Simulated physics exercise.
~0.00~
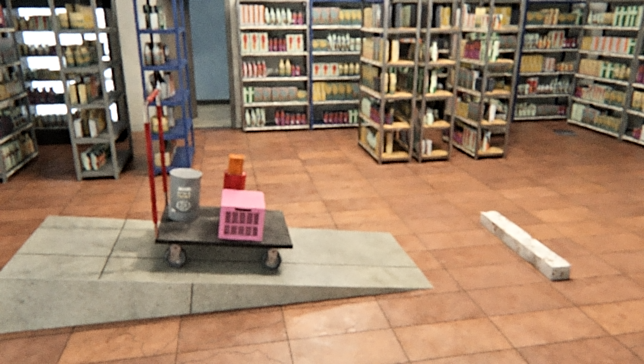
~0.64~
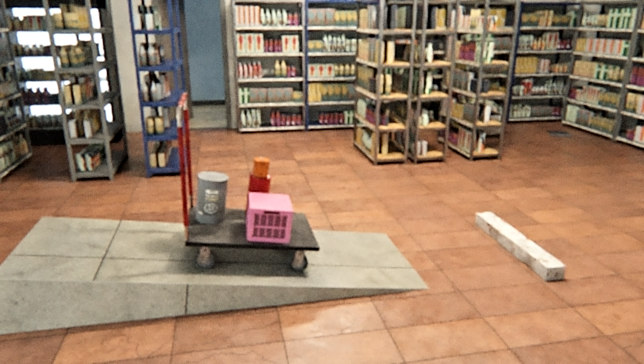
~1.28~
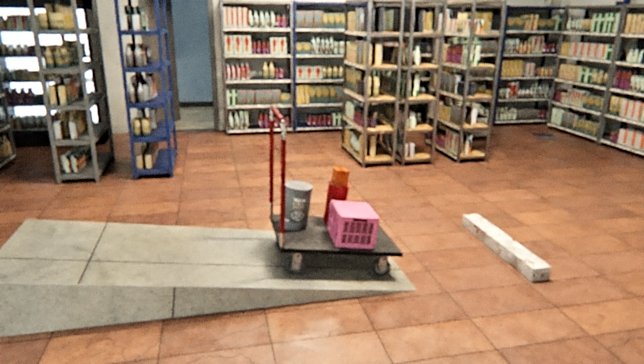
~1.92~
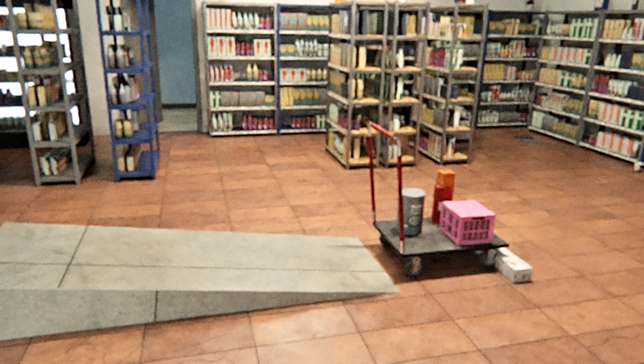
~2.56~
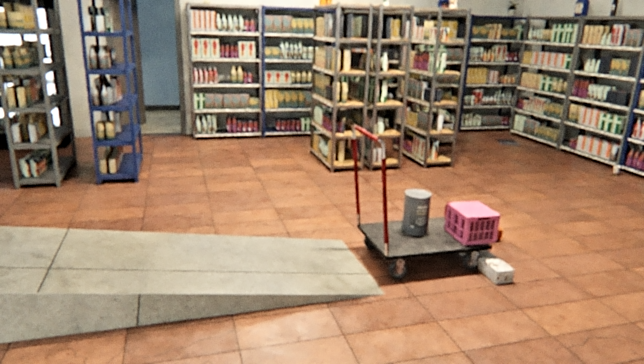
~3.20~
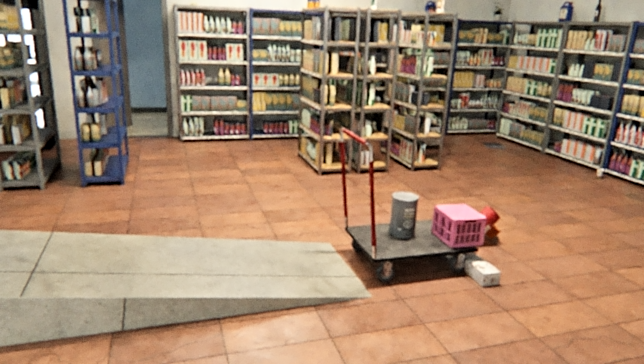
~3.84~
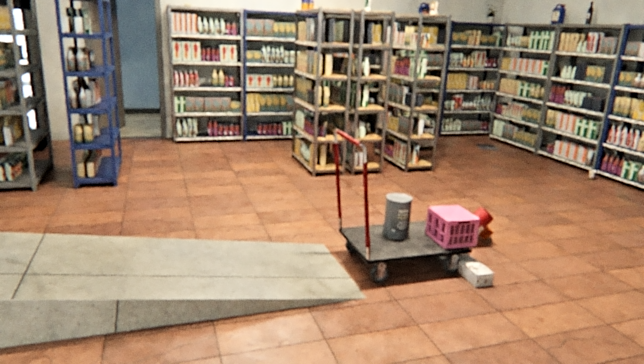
In a store lined with stocked shelves, a loaded trolley rolled down a low ramp and stopped against a white kerb, sending the orange parcel and red canister tumbling off the far side while the grey pail and pink crate stayed aboard, upright.
